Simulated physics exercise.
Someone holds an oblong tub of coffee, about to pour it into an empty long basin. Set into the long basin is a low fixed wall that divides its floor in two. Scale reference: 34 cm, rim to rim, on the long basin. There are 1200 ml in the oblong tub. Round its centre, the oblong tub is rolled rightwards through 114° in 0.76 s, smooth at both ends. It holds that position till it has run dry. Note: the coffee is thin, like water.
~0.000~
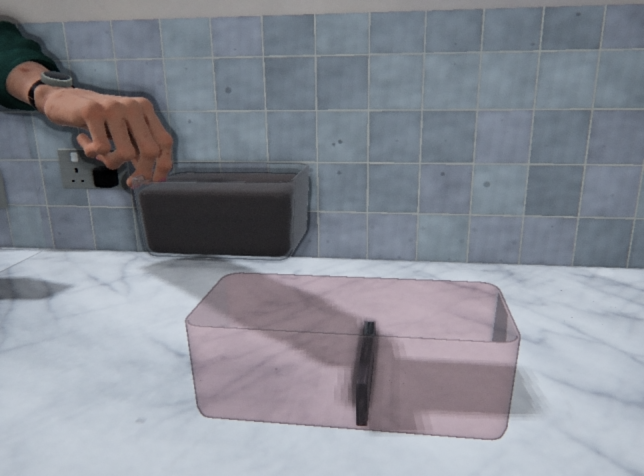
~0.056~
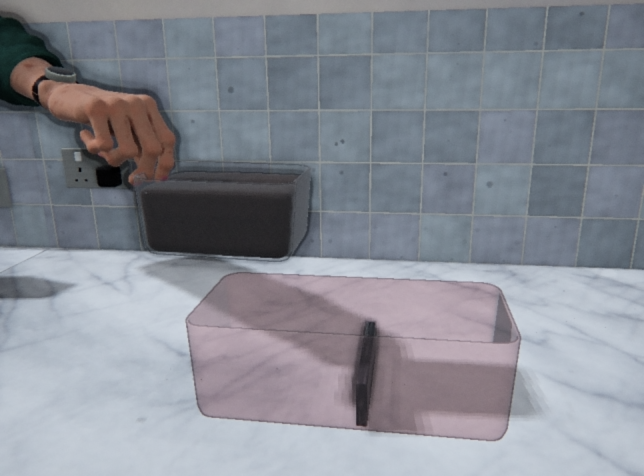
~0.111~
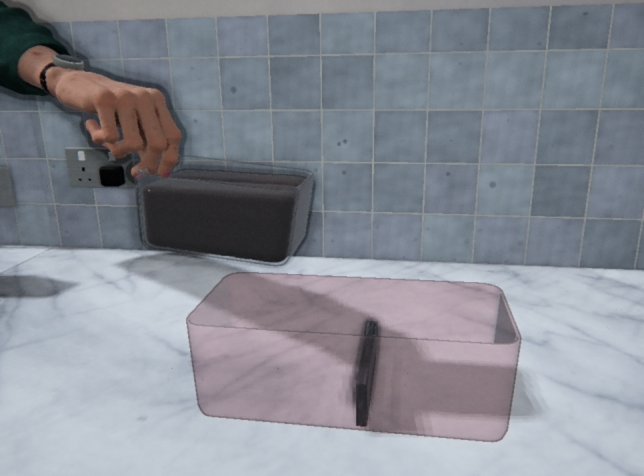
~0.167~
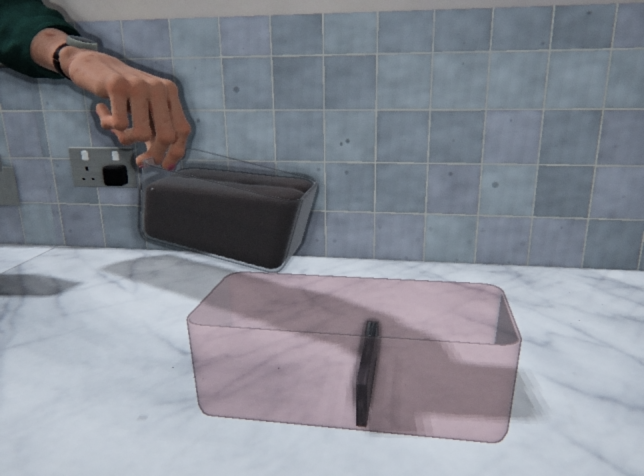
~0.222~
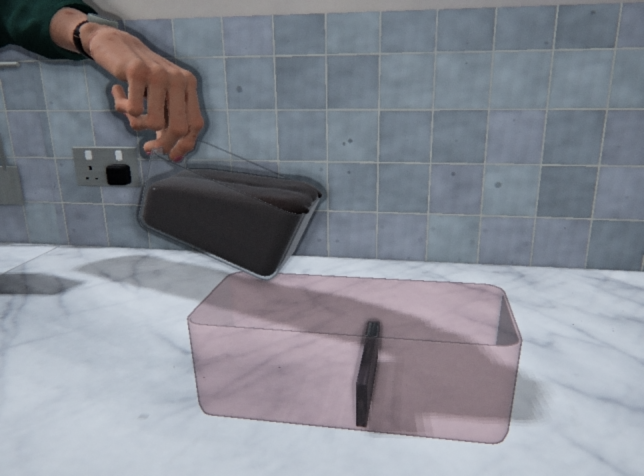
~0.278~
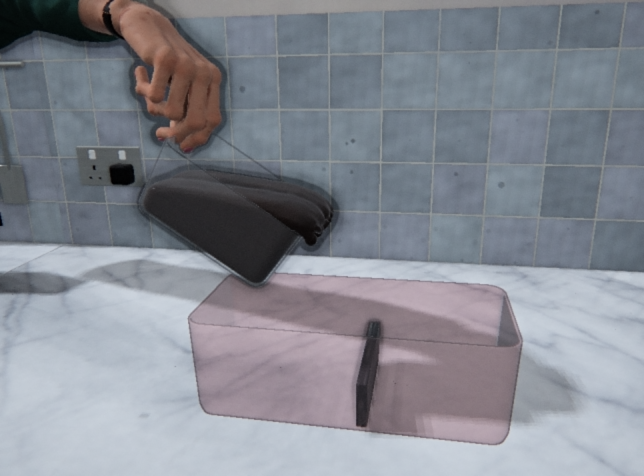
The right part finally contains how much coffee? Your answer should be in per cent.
About 27 in every hundred parts.
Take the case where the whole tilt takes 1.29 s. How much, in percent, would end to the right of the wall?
That would be about 45 in a hundred, I'd say.
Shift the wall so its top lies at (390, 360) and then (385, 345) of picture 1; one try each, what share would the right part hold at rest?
20 per cent first, 10 per cent second.
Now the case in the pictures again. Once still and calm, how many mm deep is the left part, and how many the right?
I'd say close to 28 mm on the left, close to 16 mm on the right.
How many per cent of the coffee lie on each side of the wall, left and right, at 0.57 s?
Around 36 on the left side and 26 on the right side.
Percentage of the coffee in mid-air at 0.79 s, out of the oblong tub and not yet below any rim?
It comes to some 16 percent of the total.
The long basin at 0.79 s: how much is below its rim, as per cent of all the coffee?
Around 80 per cent of the whole.
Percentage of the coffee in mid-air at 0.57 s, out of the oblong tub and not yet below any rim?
About 20 per cent.
After 0.57 s the tilt is 98° and 15 per cent is still to pour, 37 is left of the wall and 26 right of it.
After 0.79 s the tilt is 114° and 1 per cent is still to pour, 54 is left of the wall and 25 right of it.
After 1.01 s the tilt is 114° and 0 per cent is still to pour, 62 is left of the wall and 27 right of it.
After 1.26 s the tilt is 114° and 0 per cent is still to pour, 62 is left of the wall and 27 right of it.
In the end 62 per cent lies left of the wall, 27 right of it and 11 outside.
